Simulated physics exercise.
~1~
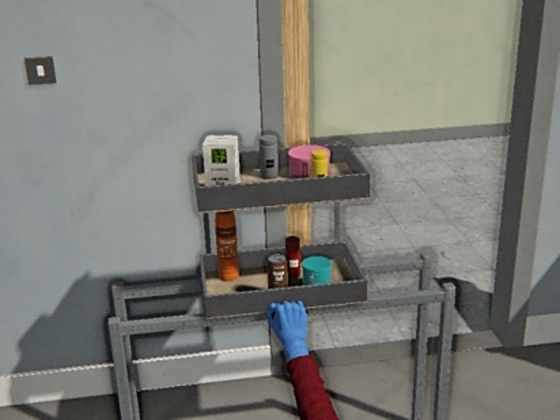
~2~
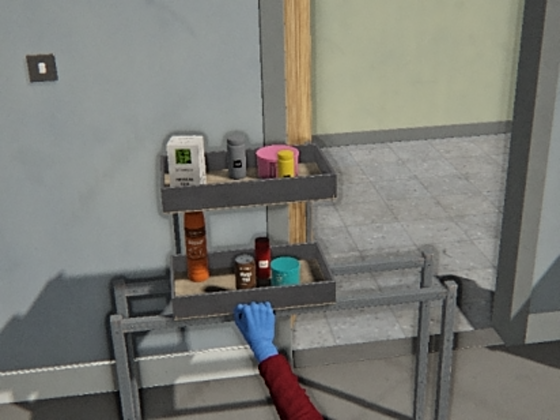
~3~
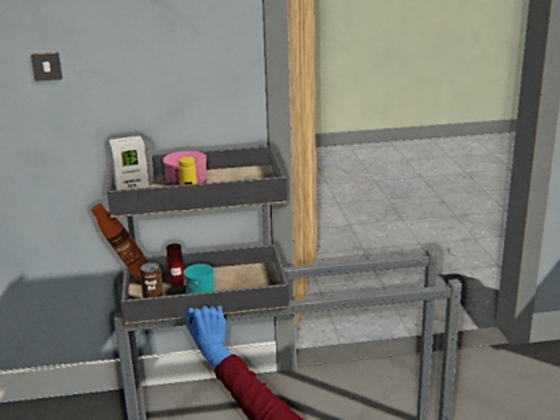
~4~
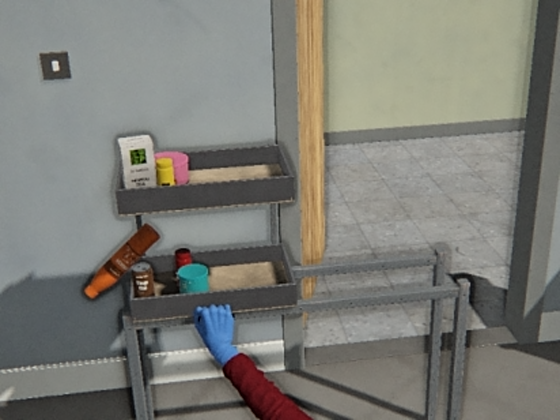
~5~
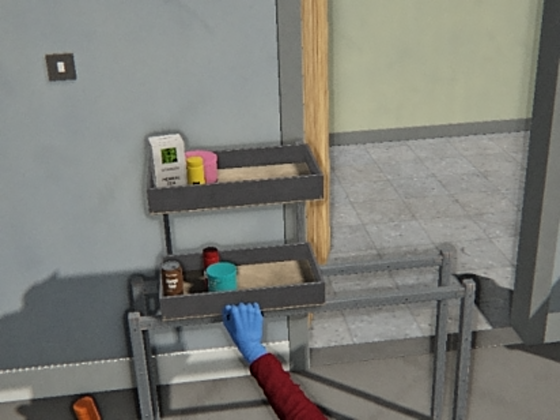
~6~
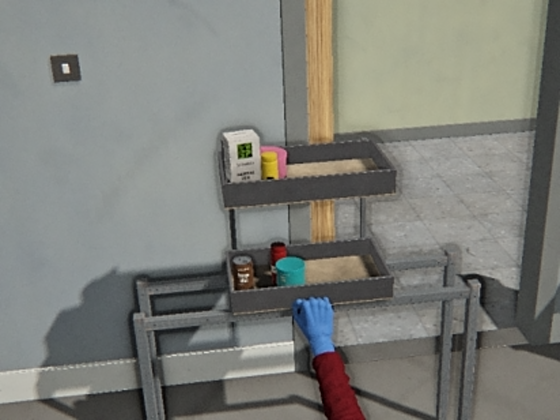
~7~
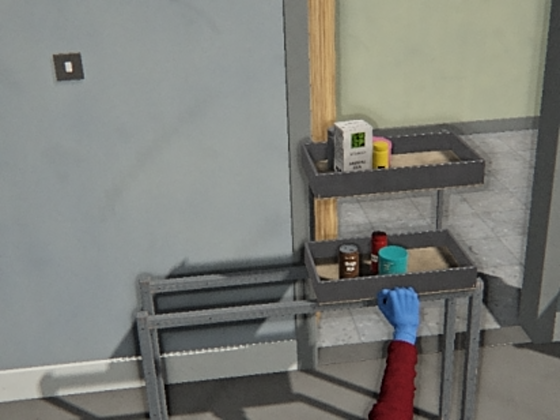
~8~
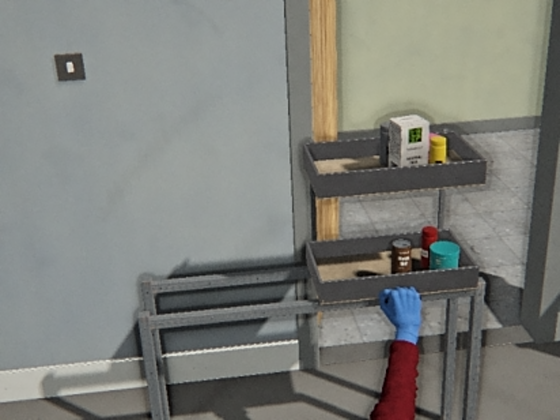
A blue-gloved hand in a red sleeve slid a two-tier rack tray of small containers left, and an orange bottle tipped over the edge and fell; the hand then moved the tray right, where the remaining items slid toward its right side.
